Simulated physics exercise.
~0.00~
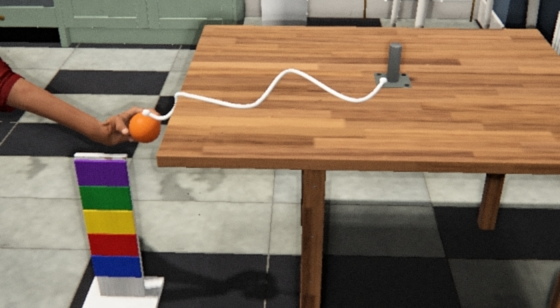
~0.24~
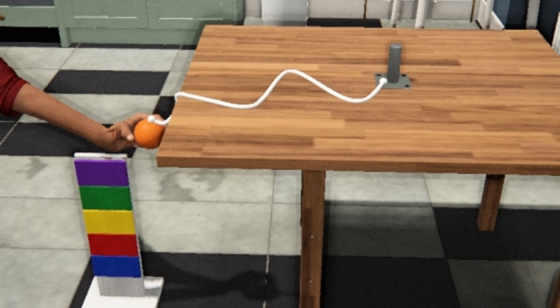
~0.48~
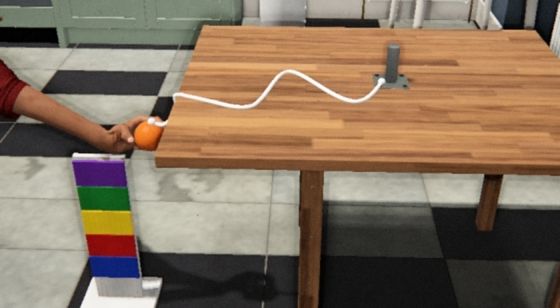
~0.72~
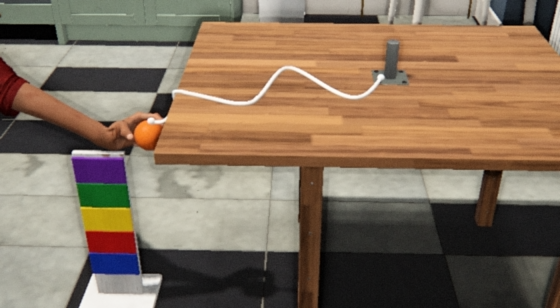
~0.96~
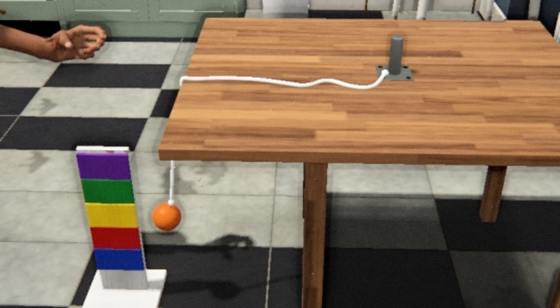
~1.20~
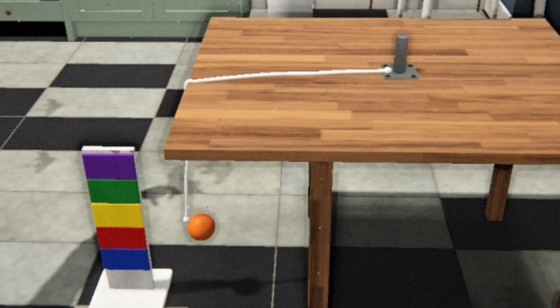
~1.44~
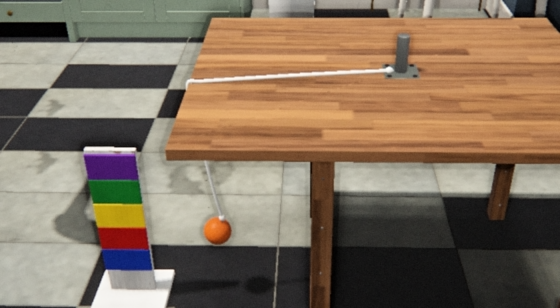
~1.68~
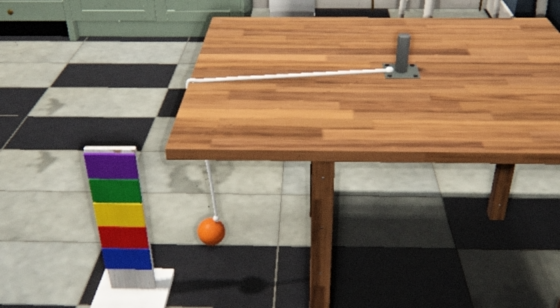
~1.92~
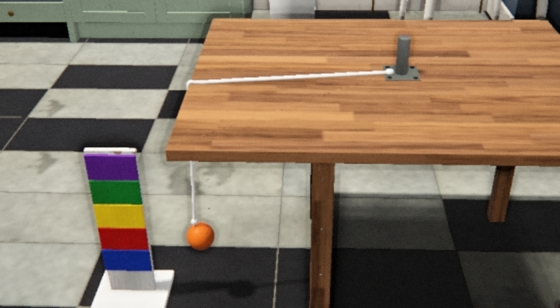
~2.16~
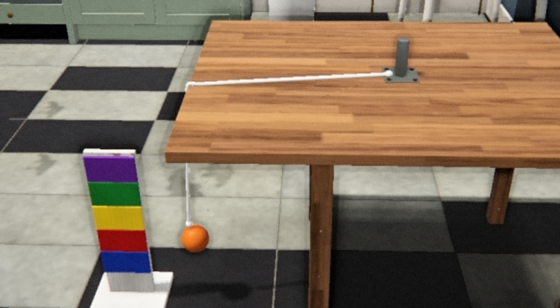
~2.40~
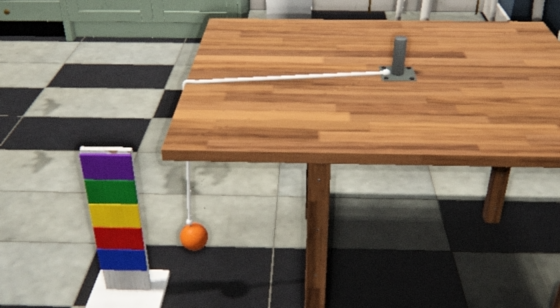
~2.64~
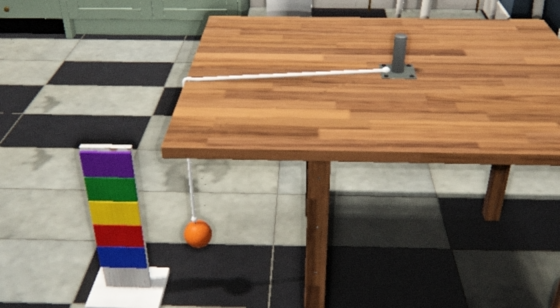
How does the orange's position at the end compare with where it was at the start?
At the start the orange is held in a hand at the left edge of the tabletop, above the coloured scale. At the end it hangs on its cord below the table edge, lower and a little further right, level with the red band.
